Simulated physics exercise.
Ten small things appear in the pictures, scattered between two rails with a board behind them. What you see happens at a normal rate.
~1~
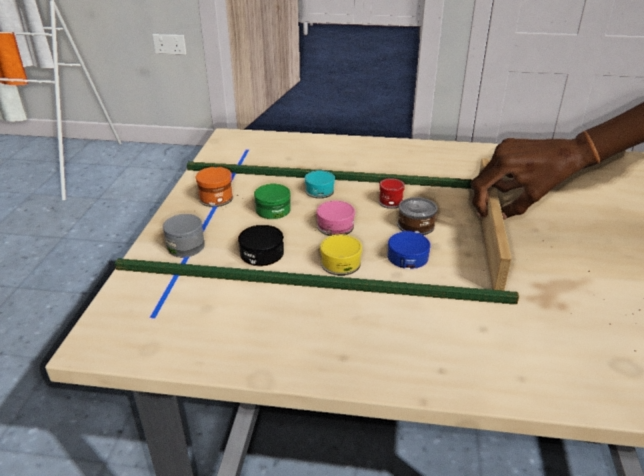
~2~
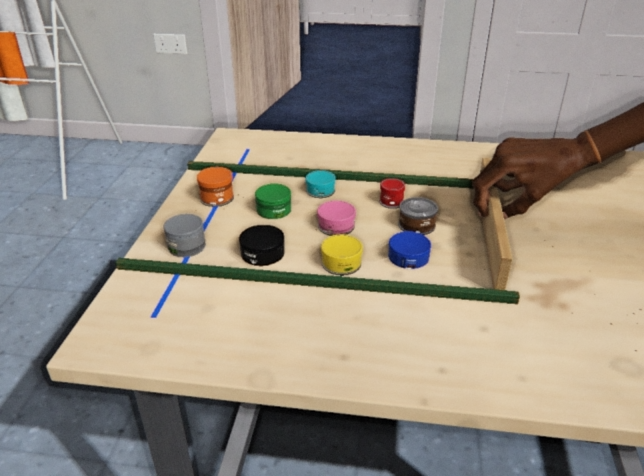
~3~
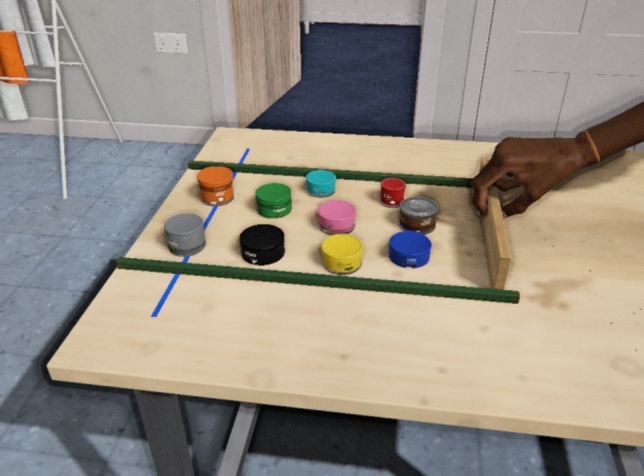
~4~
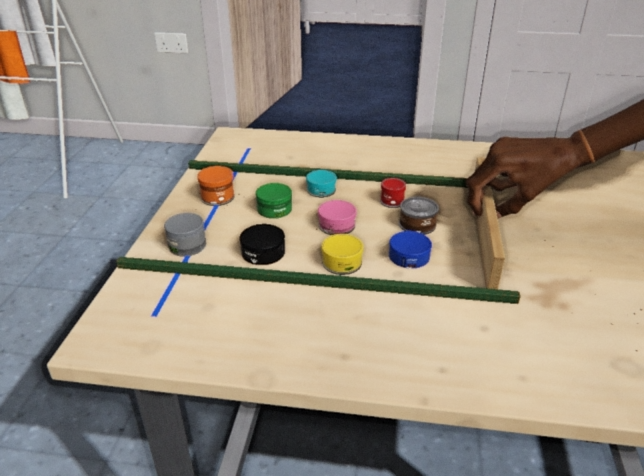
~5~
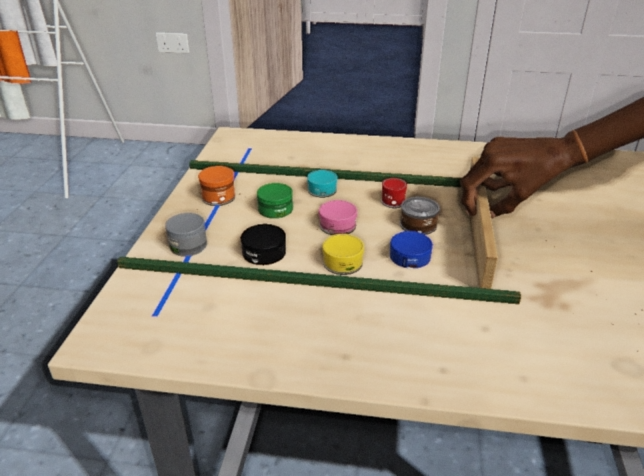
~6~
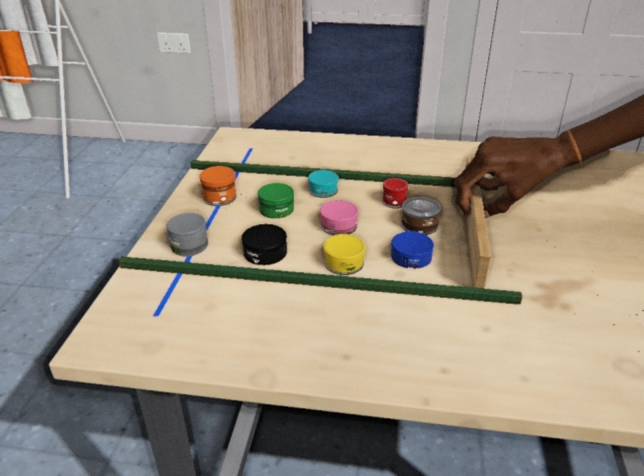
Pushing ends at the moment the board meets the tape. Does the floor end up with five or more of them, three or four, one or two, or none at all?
The floor ends up with one or two.
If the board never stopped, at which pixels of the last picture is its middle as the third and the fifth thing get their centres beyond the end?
First around (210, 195), then around (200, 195).
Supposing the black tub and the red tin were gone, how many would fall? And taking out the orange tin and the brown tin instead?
That gives 1 in the first case, then 1 in the second.
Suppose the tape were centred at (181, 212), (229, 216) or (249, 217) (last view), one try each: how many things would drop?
It would be 5, then 2, then 0.
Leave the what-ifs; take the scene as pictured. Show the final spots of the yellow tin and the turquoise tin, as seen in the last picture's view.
The yellow tin stops around (170, 247); the turquoise tin around (220, 172).
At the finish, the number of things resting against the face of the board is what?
It's touching 5 at the end.
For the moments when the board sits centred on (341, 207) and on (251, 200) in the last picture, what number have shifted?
Answer - first 7, then 10.
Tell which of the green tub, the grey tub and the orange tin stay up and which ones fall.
So: The green tub remains in place, the grey tub does not stay, the orange tin does not stay.
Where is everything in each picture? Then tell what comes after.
In the first picture, grey tub (184, 236); orange tin (215, 187); green tub (273, 201); board (491, 219); tape (210, 216).
In the second picture, orange tin (216, 187); blue tub (409, 250).
In the third picture, green tub (274, 201); yellow tin (342, 254).
In the fourth picture, grey tub (186, 234); black tub (263, 245).
In the fifth picture, orange tin (217, 186); pink tin (338, 218).
In the sixth picture, grey tub (188, 234); orange tin (219, 186); green tub (276, 201); board (474, 217); tape (214, 214).
Soon after, none off yet; grey tub at rest near (188, 234); orange tin at rest near (219, 186); green tub at rest near (276, 201).
After that, none off yet; grey tub at rest near (188, 234); orange tin at rest near (219, 186); green tub displaced about its own width near (254, 194).
In the end, the number that fall off is one or two; gone, orange tin and grey tub.
